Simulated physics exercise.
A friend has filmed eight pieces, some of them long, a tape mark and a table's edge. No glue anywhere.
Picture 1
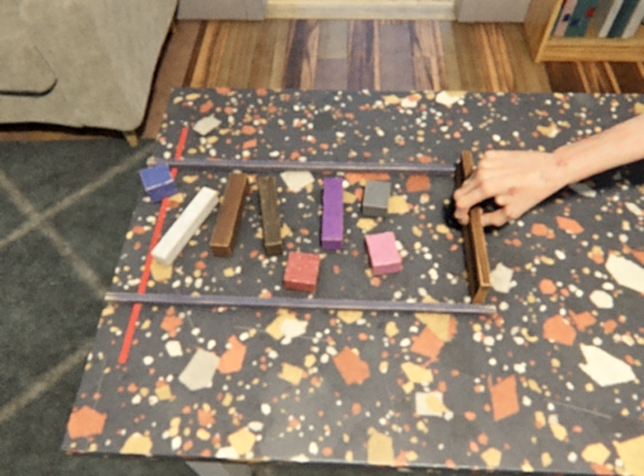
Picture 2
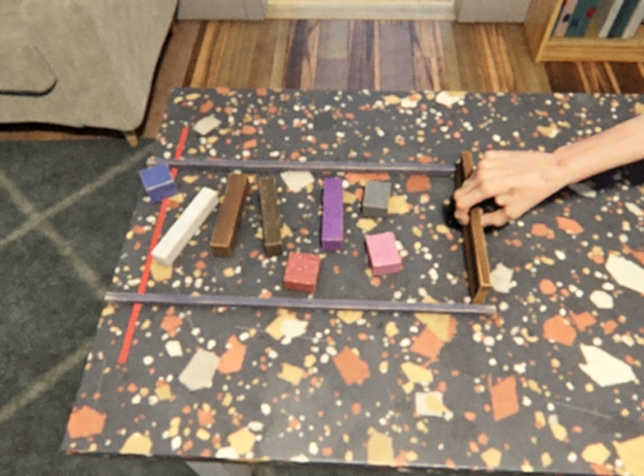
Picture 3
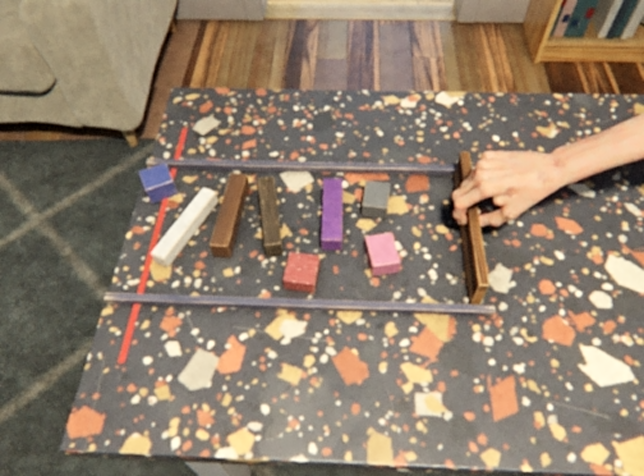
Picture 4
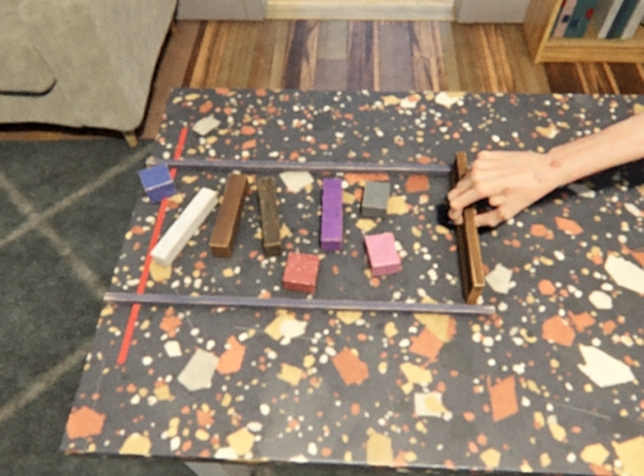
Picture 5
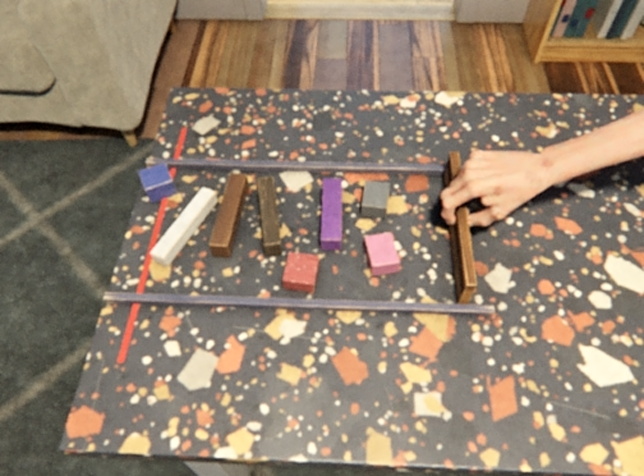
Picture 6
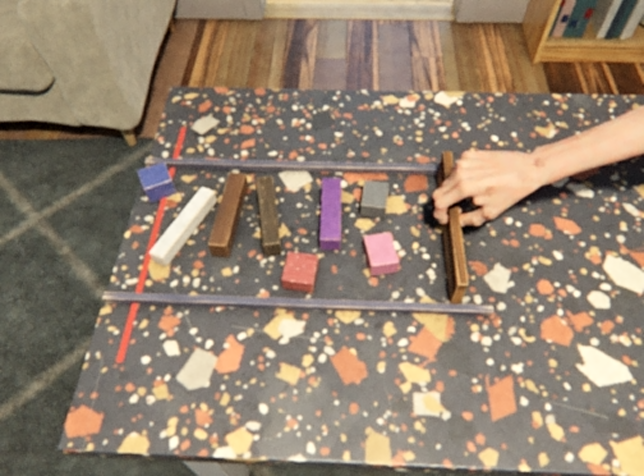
A hand slides a brown board slightly left between two rails toward several colored blocks.
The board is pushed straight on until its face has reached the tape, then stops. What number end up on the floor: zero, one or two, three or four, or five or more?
The number that fall off is five or more.
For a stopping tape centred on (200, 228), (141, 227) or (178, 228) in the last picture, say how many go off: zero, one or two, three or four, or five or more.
In that order: One or two; more than four; 3 or 4.
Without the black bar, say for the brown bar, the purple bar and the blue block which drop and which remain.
The brown bar falls; the purple bar tumbles off; the blue block tumbles off.
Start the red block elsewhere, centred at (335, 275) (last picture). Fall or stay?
It survives.
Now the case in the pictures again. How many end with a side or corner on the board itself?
It touches 3.
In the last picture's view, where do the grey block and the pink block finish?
First (150, 194), then (135, 244).
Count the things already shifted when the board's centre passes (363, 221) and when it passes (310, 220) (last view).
At the one place 3, at the other 5.
Early on, none off yet; blue block at rest near (157, 183); white bar at rest near (185, 225); brown bar at rest near (229, 213).
A while later, none off yet; blue block at rest near (157, 183); white bar moving near (179, 225); brown bar travelled a little near (209, 213).
Further along, one off so far; blue block in the air near (139, 234); white bar travelled about its own width near (119, 224); brown bar travelled about its own width near (139, 211).
Finally, the number that fall off is five or more; lost, purple bar, black bar, brown bar, white bar and blue block.
